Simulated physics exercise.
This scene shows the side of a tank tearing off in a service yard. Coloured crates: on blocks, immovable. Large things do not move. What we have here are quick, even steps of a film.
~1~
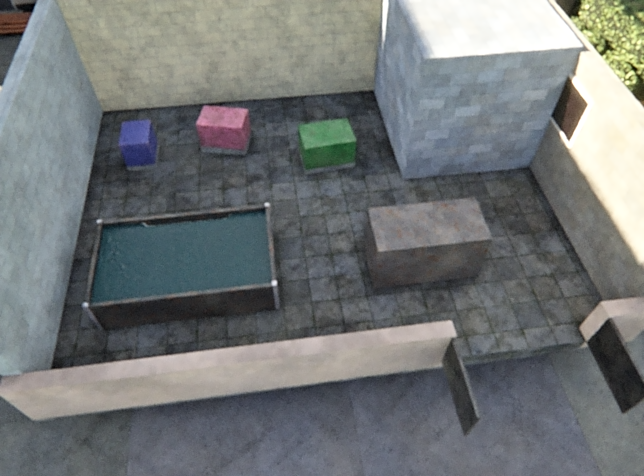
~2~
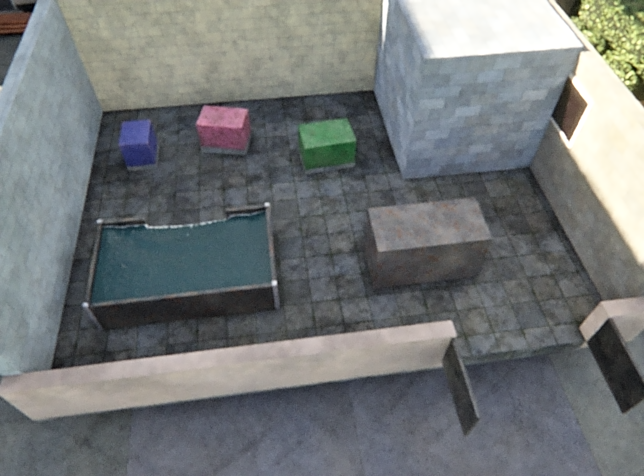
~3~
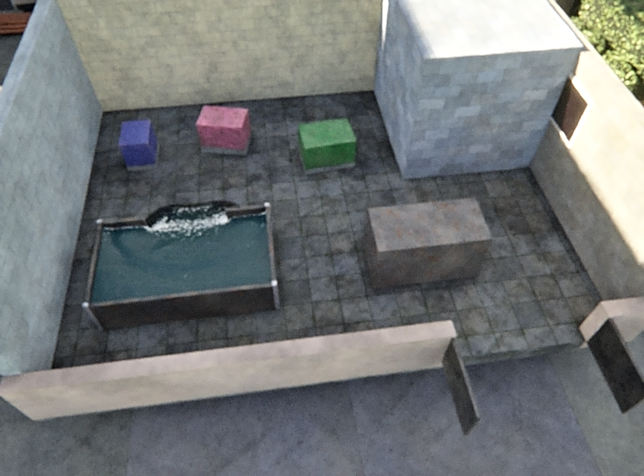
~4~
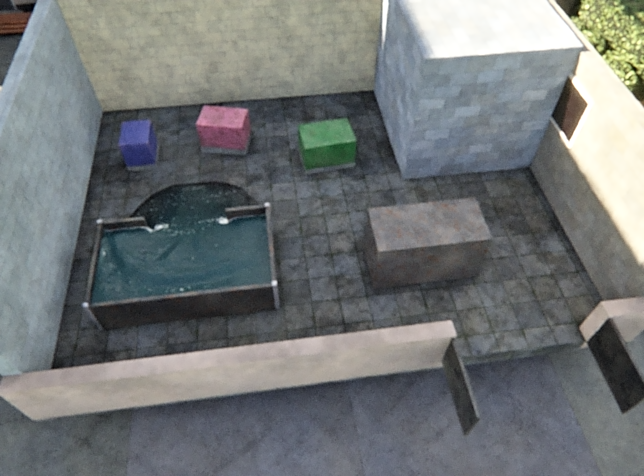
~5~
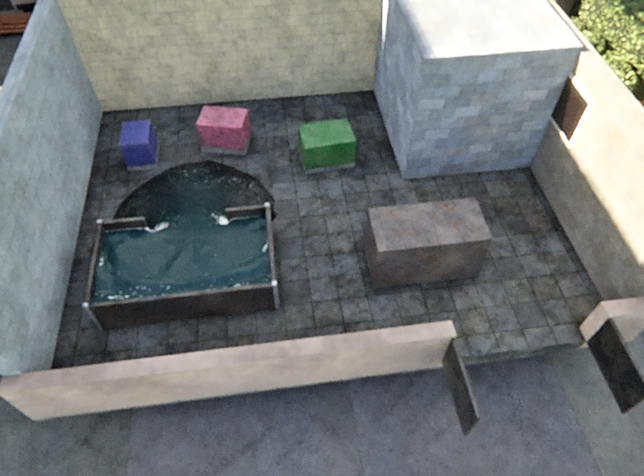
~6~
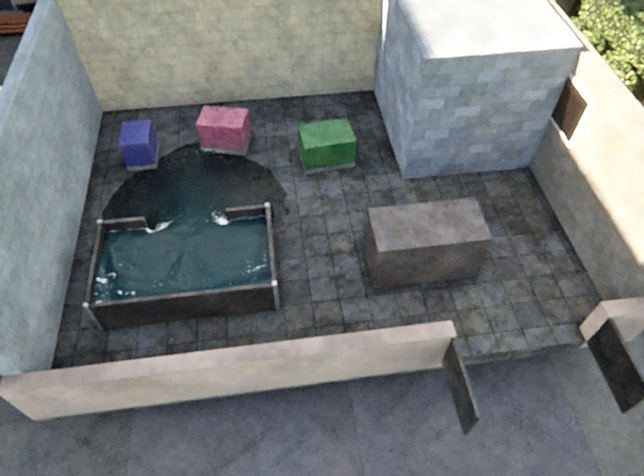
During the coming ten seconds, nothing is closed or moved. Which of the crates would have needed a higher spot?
As for the blue crate it's moistened by the water. As for the green crate it's moistened by the water. As for the pink crate it's moistened by the water.
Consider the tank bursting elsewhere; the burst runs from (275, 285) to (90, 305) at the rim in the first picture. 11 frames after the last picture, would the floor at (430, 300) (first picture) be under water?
Submerged.
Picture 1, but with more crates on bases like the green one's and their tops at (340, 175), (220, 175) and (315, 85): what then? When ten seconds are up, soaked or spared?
Respectively: Is reached, is reached and is reached.
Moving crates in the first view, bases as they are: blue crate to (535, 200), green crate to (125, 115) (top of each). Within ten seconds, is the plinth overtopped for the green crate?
As for the green crate, it gets flooded.
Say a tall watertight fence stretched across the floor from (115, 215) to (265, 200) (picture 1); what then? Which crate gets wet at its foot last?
I'd pick the crate marked pink.
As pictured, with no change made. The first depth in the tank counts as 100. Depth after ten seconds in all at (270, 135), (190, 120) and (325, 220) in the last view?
Around 10, 14 and 10 percent, in that order.
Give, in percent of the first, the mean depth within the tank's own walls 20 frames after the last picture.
Some 36 per cent.
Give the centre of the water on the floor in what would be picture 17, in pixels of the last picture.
(194, 210).
A moment on, water covers 20 % of the floor; the blue crate water round its plinth, the green crate water round its plinth, the pink crate water round its plinth.
Next, water covers 35 % of the floor; the blue crate water round its plinth, the green crate water round its plinth, the pink crate water round its plinth.
Then, water covers 45 % of the floor; the blue crate water round its plinth, the green crate water round its plinth, the pink crate water round its plinth.
Later, water covers 65 % of the floor; the blue crate water round its plinth, the green crate water round its plinth, the pink crate water round its plinth.
In the end, water covers 85 % of the floor; the blue crate was topped, the green crate was topped, the pink crate was topped.
